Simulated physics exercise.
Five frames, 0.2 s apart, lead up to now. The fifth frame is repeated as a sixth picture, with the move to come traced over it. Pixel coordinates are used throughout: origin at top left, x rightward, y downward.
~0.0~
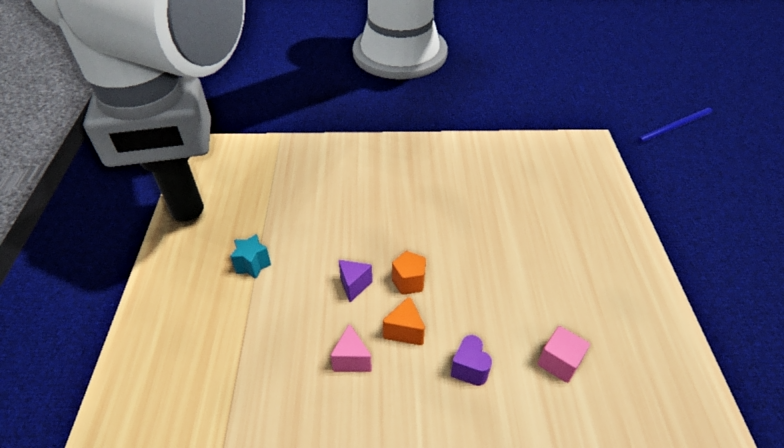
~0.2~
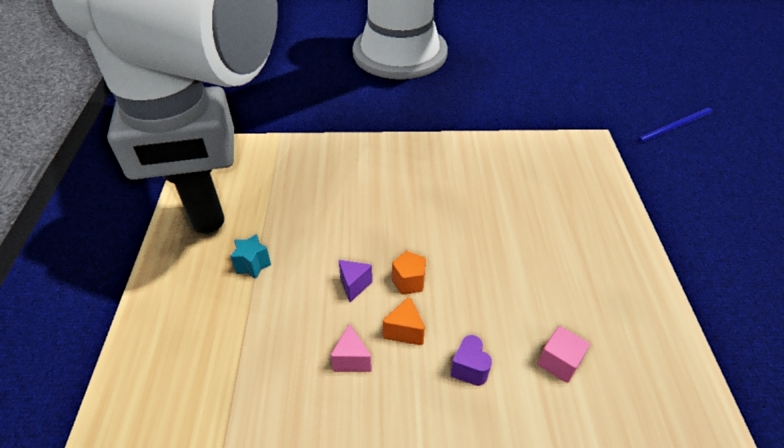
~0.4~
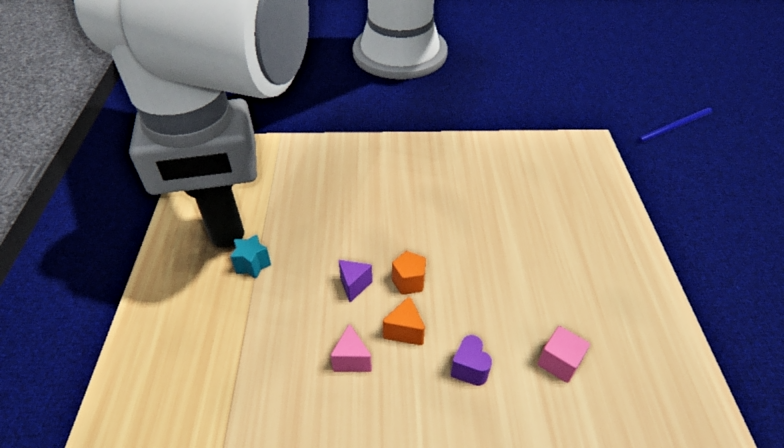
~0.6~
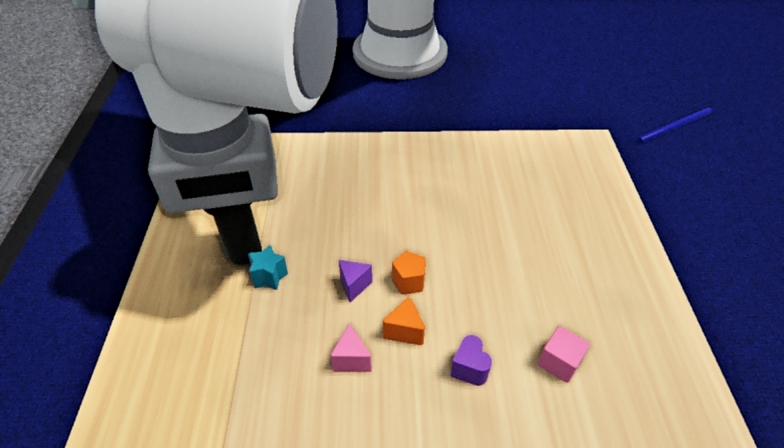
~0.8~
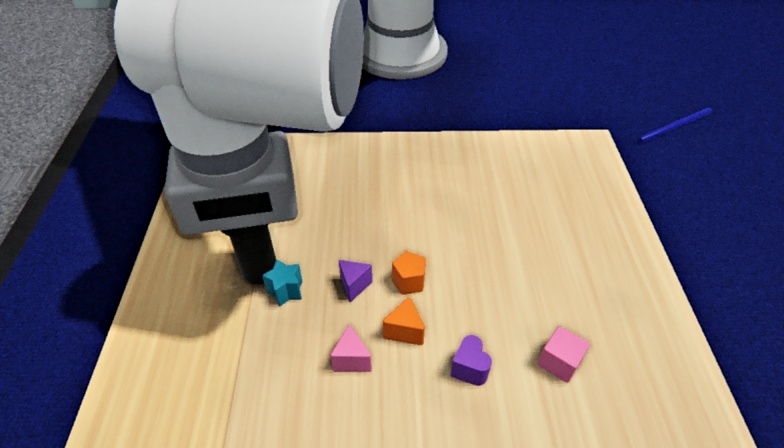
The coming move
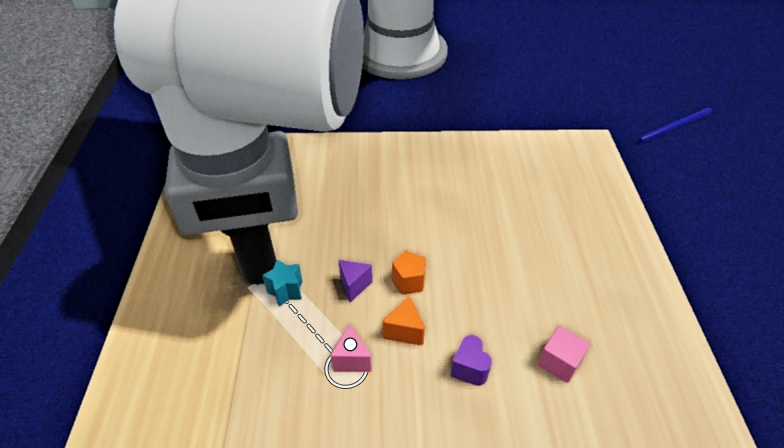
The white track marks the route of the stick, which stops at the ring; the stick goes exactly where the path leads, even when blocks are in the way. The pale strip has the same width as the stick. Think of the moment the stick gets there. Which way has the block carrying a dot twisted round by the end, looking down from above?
It turns round clockwise.
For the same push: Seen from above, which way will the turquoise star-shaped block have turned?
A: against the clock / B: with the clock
A (against the clock)
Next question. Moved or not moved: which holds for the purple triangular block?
It is left in place.
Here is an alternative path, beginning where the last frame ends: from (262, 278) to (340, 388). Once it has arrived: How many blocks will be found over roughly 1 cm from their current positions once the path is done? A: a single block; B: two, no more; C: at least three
B.
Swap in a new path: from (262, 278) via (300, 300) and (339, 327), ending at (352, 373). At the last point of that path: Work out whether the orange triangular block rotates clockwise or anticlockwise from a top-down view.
Viewed from overhead, the orange triangular block winds up turned anticlockwise.
Path on the board, from (262, 278) to (347, 368); the dot is on the pink triangular block.
On the path given first. One third of the way, stick at (288, 298); turquoise star-shaped block at (312, 302).
Two thirds of the way, stick at (316, 329); turquoise star-shaped block at (347, 329), turned 15° anticlockwise; pink triangular block at (362, 352), turned 30° clockwise.
At the end, stick at (346, 361); turquoise star-shaped block at (381, 357), turned 25° anticlockwise; pink triangular block at (402, 380), turned 20° clockwise; purple triangular block in place; orange triangular block in place.
